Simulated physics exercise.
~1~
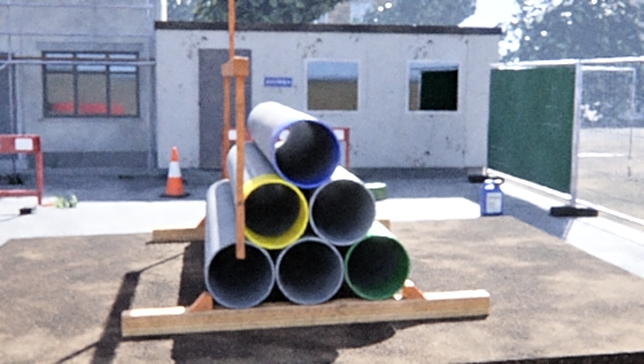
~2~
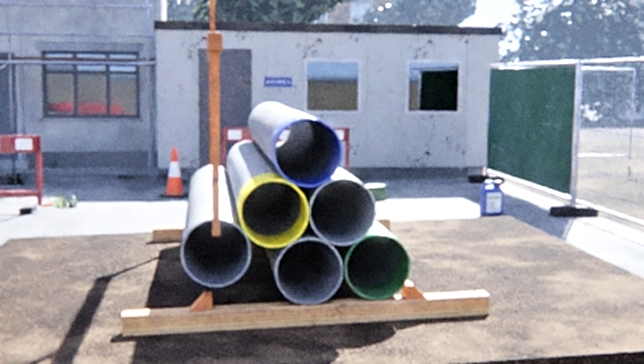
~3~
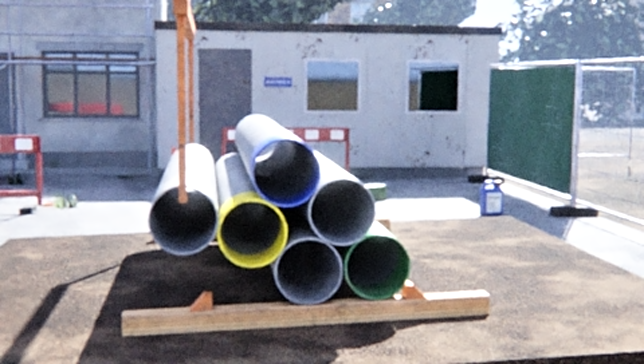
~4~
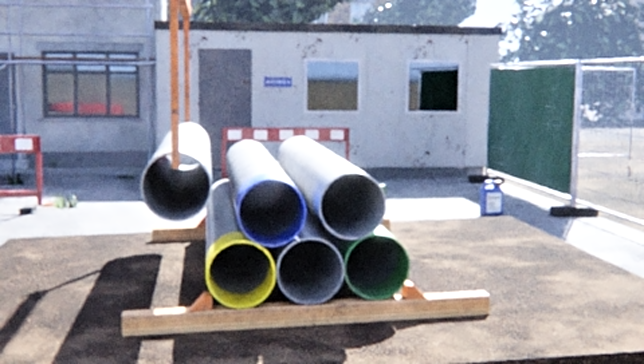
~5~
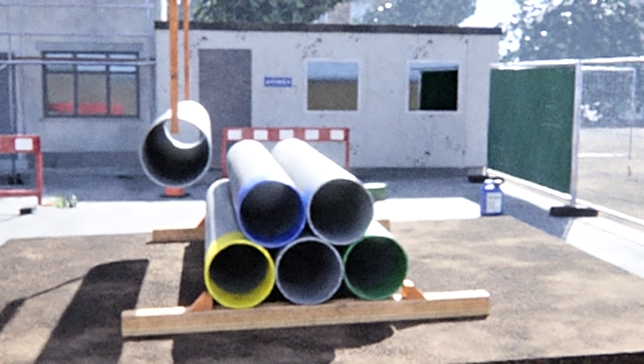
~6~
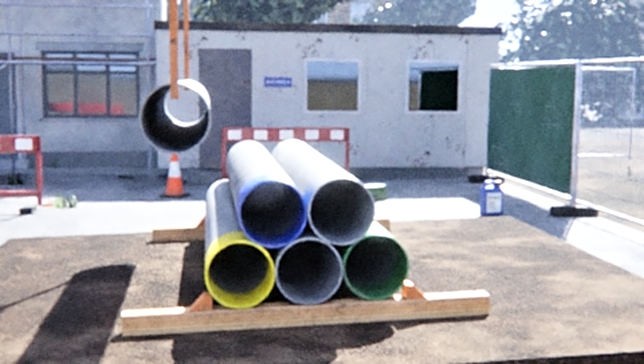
A grey pipe is lifted out leftward, and the yellow and blue pipes drop down-left and settle.
